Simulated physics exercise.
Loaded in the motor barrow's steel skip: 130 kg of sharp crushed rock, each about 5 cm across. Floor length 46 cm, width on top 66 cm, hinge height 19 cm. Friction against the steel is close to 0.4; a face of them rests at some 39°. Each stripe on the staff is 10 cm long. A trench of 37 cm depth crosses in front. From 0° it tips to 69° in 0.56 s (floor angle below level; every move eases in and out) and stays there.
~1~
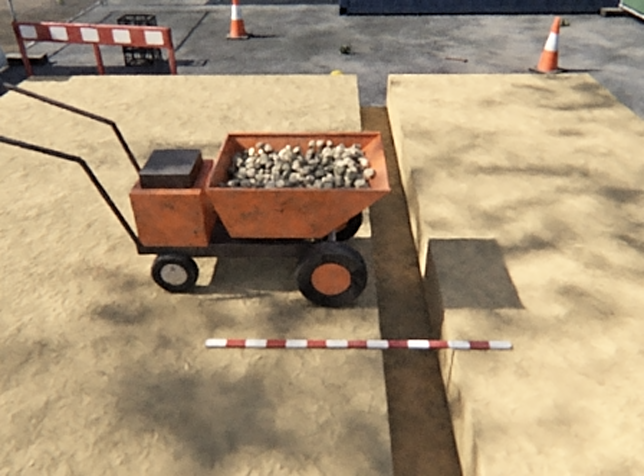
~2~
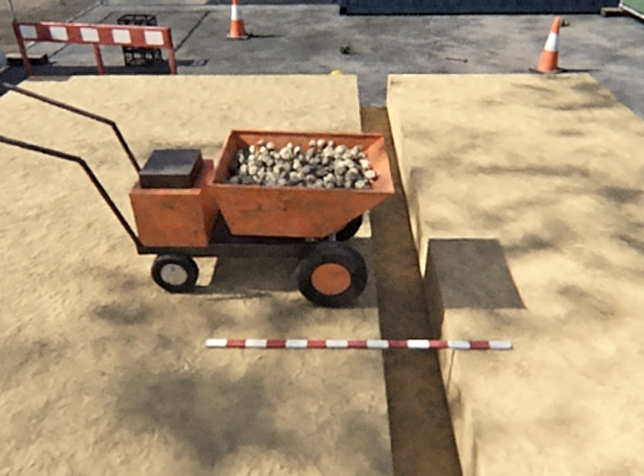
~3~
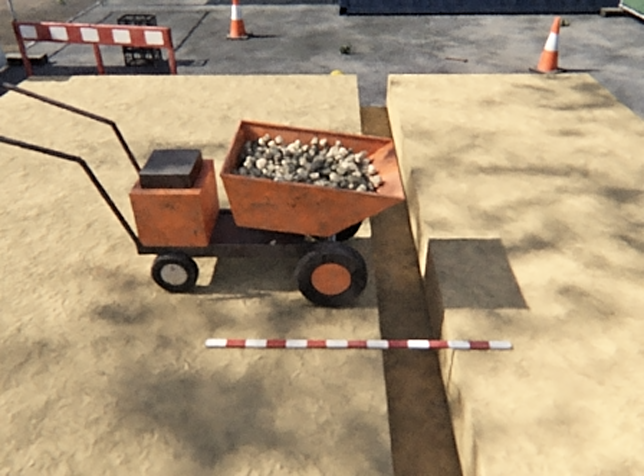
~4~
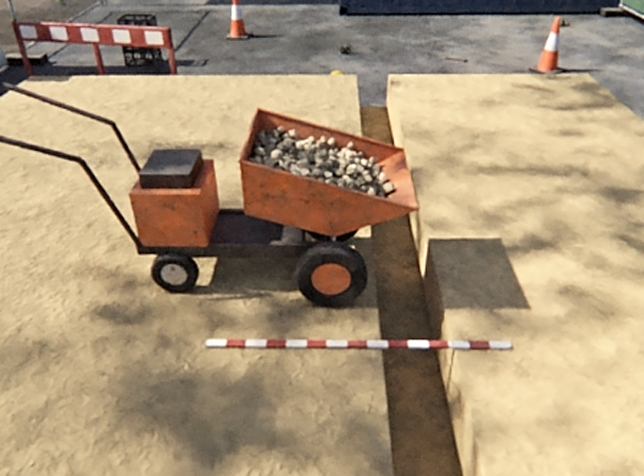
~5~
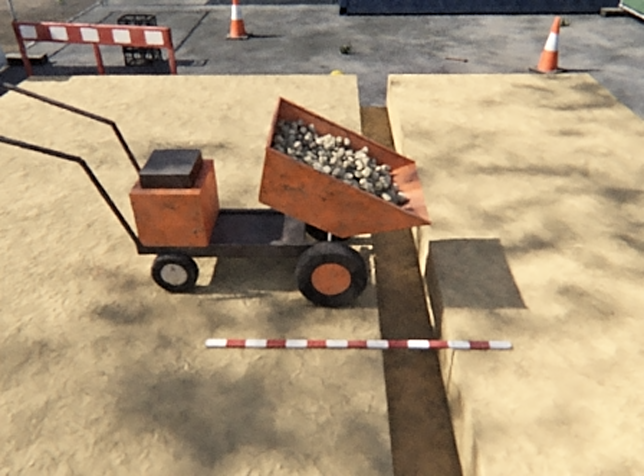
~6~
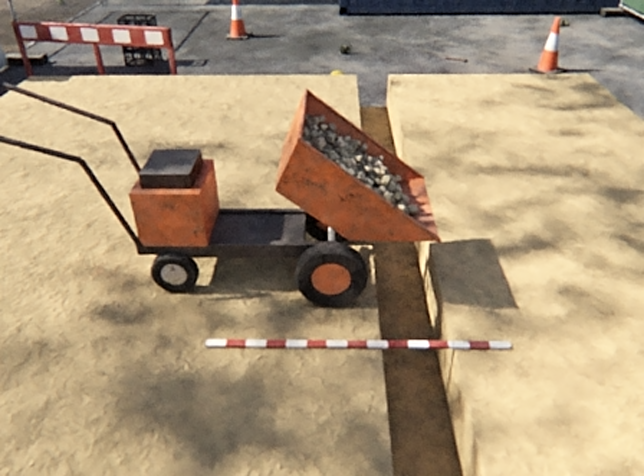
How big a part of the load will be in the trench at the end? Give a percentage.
Close to 5 in a hundred.
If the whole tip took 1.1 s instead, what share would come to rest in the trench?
Then about 5 per cent.
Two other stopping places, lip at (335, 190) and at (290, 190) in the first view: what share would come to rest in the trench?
First some 80, then 85 per cent.
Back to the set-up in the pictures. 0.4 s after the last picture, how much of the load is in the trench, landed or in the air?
About 0 per cent by then.
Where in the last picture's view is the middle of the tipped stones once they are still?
Around (483, 267).
Then, 0.1 s after the last picture the floor is at 58°, 100 % in the skip; the foremost stones are at (432, 240).
Then, 0.4 s after the last picture the floor is at 69°, 77 % in the skip, 22 % past the trench; the foremost stones are at (495, 279).
Then, 0.7 s after the last picture the floor is at 69°, 24 % in the skip, 2 % in the trench, 75 % past the trench; the foremost stones are at (611, 275).
Then, 2.7 s after the last picture the floor is at 69°, 17 % in the skip, 5 % in the trench, 77 % past the trench; the foremost stones are past the picture's edge.
